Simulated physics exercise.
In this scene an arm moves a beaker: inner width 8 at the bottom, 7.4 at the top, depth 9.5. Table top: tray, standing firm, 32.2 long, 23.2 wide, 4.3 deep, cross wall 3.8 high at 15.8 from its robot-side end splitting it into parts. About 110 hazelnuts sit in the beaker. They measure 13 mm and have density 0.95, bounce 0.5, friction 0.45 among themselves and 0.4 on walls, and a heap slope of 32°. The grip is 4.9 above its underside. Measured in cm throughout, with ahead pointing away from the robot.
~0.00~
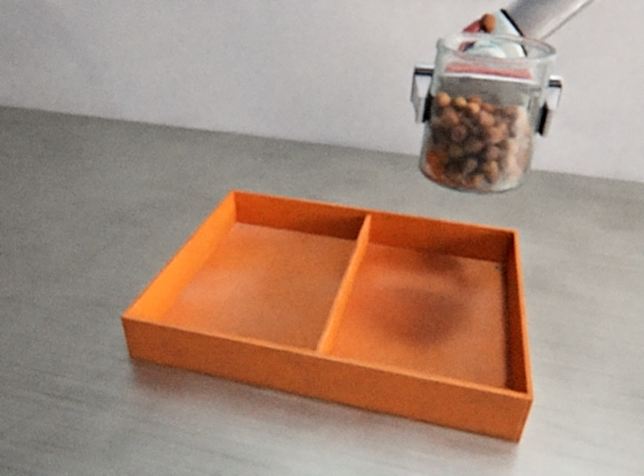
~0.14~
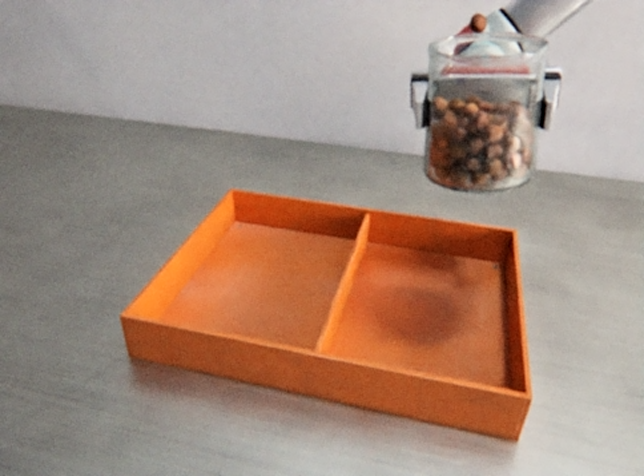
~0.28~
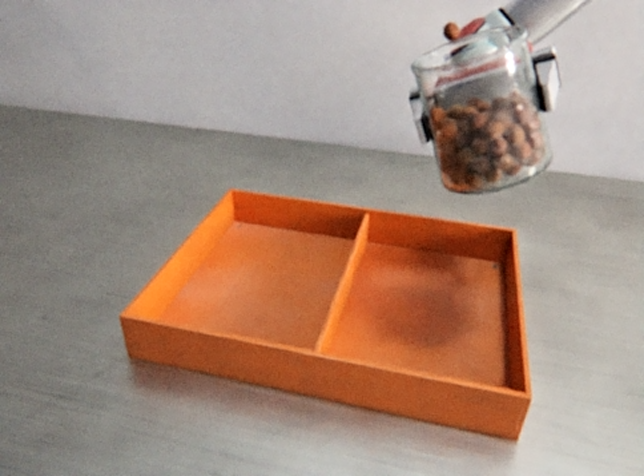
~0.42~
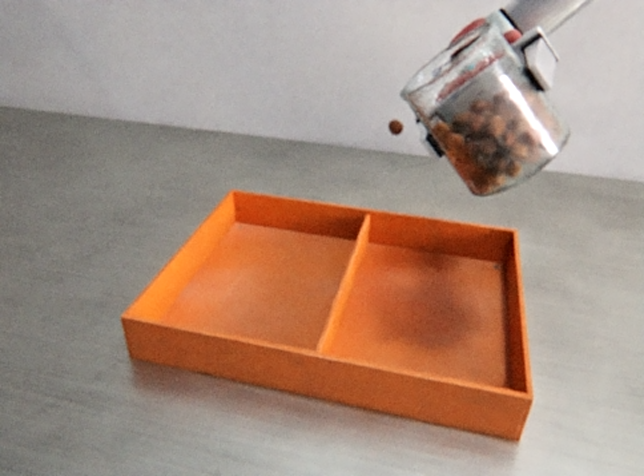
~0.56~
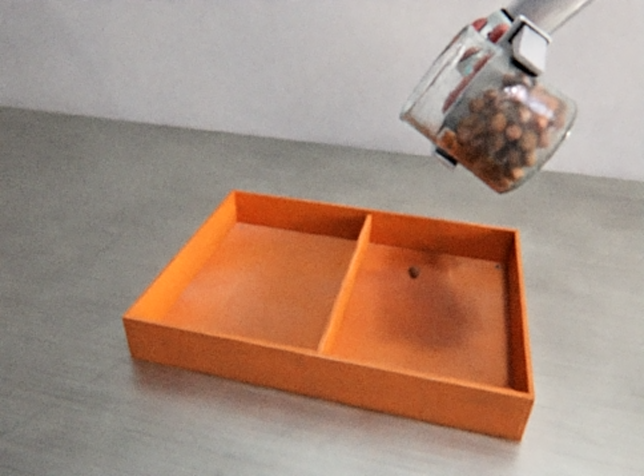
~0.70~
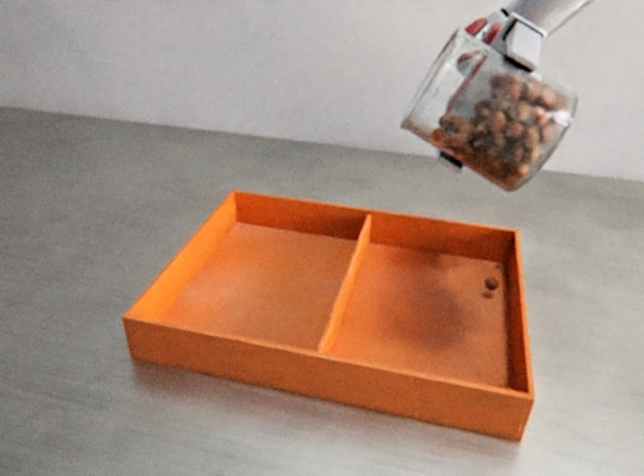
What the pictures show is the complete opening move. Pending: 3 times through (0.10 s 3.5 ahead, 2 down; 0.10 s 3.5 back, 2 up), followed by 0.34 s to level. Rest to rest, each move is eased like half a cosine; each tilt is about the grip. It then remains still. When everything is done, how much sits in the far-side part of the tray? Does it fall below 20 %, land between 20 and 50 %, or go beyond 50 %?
It falls below 20 %.
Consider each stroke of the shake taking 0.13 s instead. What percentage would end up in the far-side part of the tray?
It would be near 0 per cent.
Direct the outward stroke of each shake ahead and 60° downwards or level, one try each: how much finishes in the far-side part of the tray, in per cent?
I'd say close to 5 percent for the first and close to 15 percent for the second.
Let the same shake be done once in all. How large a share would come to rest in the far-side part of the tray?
About 5 per cent, then.
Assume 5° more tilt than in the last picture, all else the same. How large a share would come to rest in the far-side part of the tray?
Roughly 5 in a hundred.
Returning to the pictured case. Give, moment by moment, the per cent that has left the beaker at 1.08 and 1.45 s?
Estimates in order: Close to 5, close to 5.
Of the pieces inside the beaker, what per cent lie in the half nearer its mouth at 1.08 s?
I'd guess about 40 percent of it.
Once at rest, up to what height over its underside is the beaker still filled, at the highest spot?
Around 6.5 cm above the underside.
After 1.08 s, tilted 65° forward, highest piece 22 above the table; 105 in the beaker, 1 in the robot-side part, 1 in the far-side part, 2 in flight or on a rim.
After 1.45 s, tilted 38° forward, highest piece 23 above the table; 101 in the beaker, 5 in the far-side part, 1 in the robot-side part, 2 in flight or on a rim.
After 1.84 s, level, highest piece 23 above the table; 101 in the beaker, 7 in the far-side part, 1 in the robot-side part.
After 2.89 s, level, highest piece 23 above the table; 101 in the beaker, 7 in the far-side part, 1 in the robot-side part.
In the end, 101 in the beaker, 7 in the far-side part, 1 in the robot-side part. That is 6 % in the far-side part of the tray.
